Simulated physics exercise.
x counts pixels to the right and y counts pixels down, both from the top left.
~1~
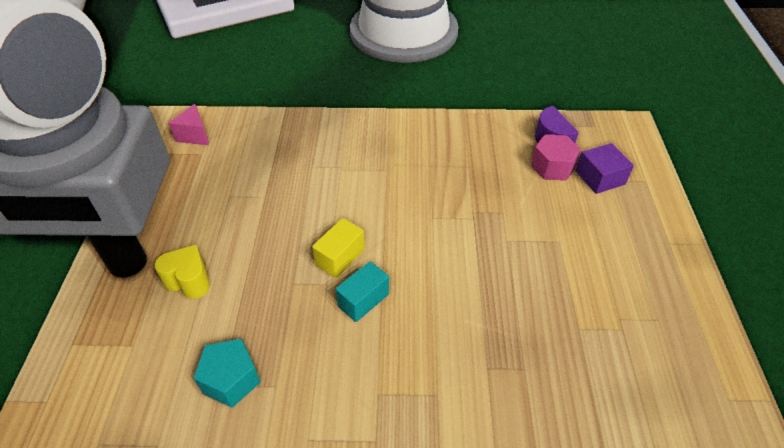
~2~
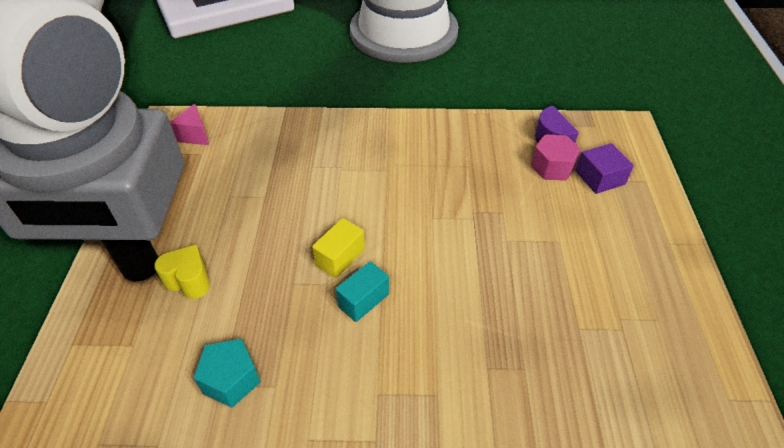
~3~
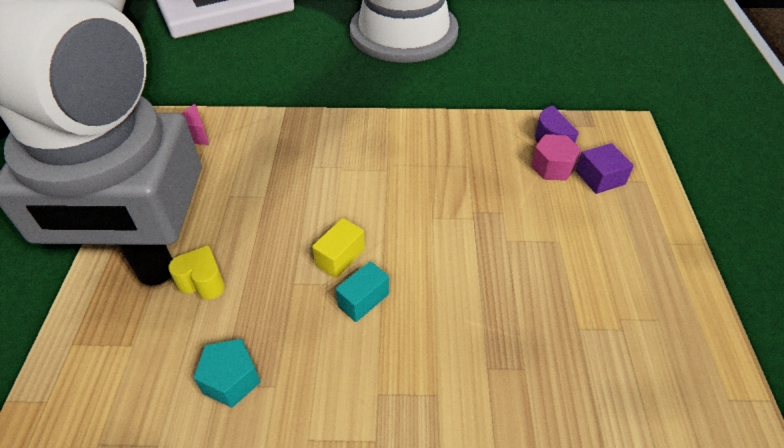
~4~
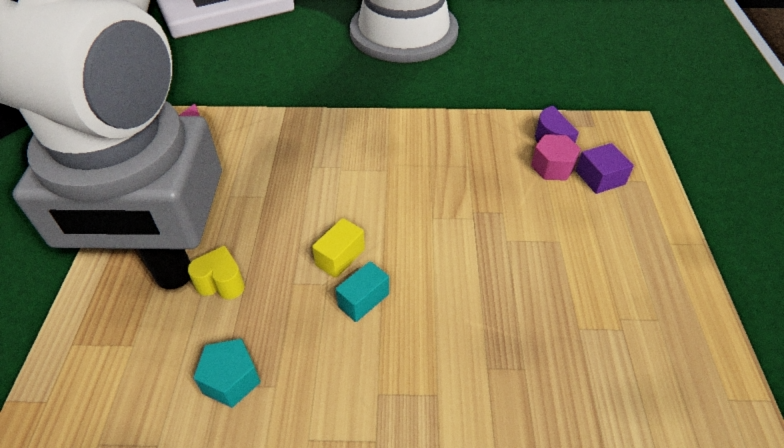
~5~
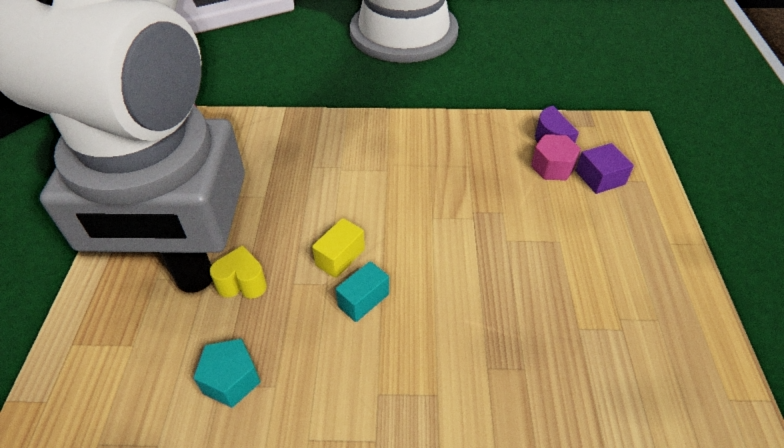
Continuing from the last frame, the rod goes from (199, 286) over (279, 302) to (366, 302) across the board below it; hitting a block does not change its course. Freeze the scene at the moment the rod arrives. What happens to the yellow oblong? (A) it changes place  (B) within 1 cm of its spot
Choice A: It changes place.
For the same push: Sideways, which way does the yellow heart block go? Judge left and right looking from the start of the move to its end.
Answer: Leftward.
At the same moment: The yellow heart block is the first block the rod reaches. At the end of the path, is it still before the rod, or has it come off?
When the path is over, you would find the yellow heart block off to the side or behind the rod.
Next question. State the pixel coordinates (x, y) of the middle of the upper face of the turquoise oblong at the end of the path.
In the picture, it is at (399, 281).
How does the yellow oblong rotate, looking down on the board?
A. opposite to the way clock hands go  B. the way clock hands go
B.
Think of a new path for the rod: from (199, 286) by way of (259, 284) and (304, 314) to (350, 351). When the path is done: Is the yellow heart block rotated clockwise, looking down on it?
No, that is not what happens.
The first path, step by step. One third of the way, rod (251, 291); yellow heart block (285, 261), turned 55° anticlockwise.
Two thirds of the way, rod (308, 296); yellow heart block (314, 255); yellow oblong (343, 231), turned 30° clockwise.
At the end, rod (366, 294); turquoise five-sided block in place; yellow heart block (314, 255), turned 140° anticlockwise; yellow oblong (343, 231), turned 30° clockwise; turquoise oblong (399, 281), turned 50° anticlockwise.
